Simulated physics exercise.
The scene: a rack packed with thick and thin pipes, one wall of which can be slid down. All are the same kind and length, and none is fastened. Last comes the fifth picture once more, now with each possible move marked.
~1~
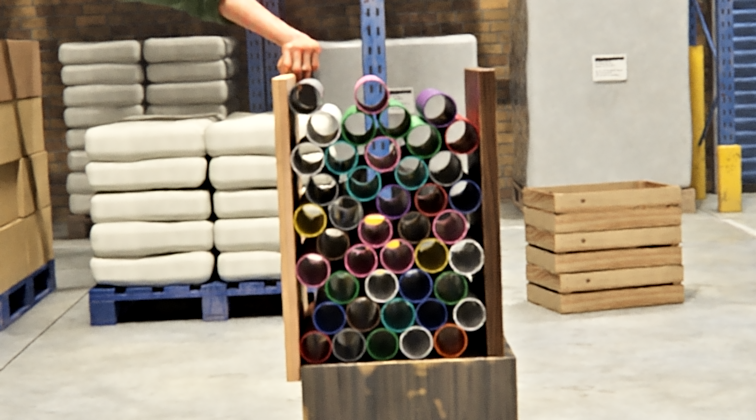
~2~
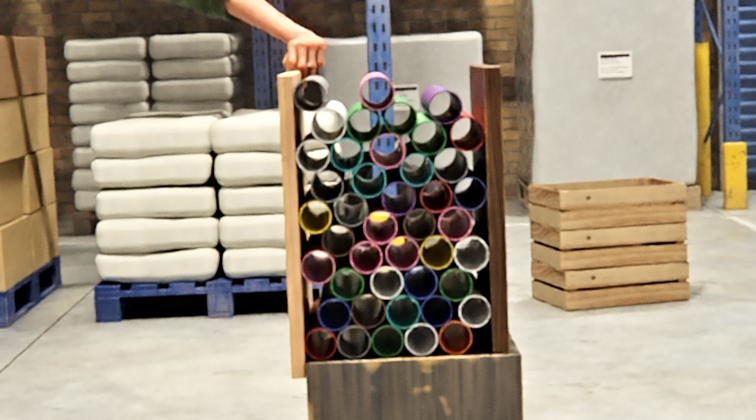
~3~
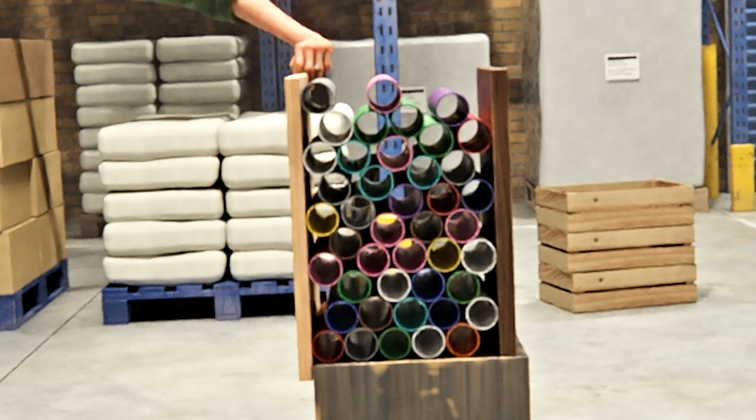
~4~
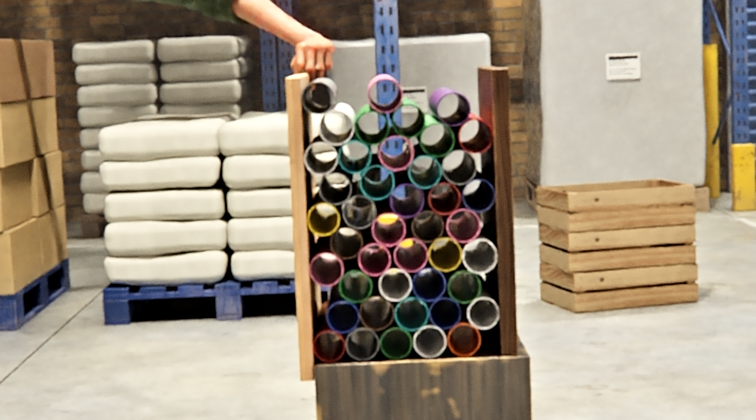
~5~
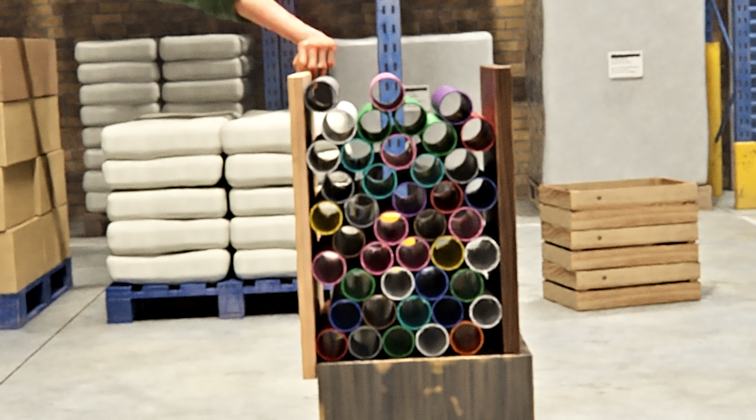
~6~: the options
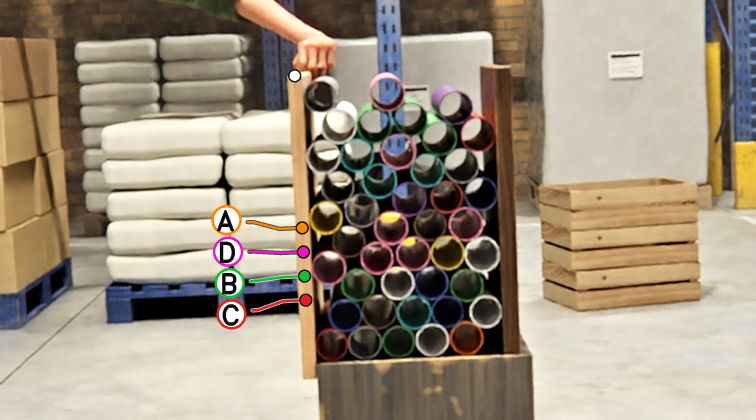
In a warehouse with stacked white sacks on blue pallets and a wooden crate, a hand rests at the top left of an upright rack packed with colourful pipes. The whole view drifts slightly to the right, while the hand, boards and pipes keep their places relative to one another.
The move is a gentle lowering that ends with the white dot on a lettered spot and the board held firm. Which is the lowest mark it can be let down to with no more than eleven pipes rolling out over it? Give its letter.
C is the limit.
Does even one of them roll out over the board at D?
Yes.
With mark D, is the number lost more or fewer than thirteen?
It loses fewer than thirteen.
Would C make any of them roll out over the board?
Yes, at C.
On the copy, A at (302, 228); B at (304, 276); C at (306, 300); D at (303, 252); the white dot at (294, 76).
On C. First, top of the board (307, 166).
Then, top of the board (311, 263).
Finally, top of the board (313, 299), about eight out over the board.
By contrast, A three out over the board; B about eight out over the board; D three out over the board.
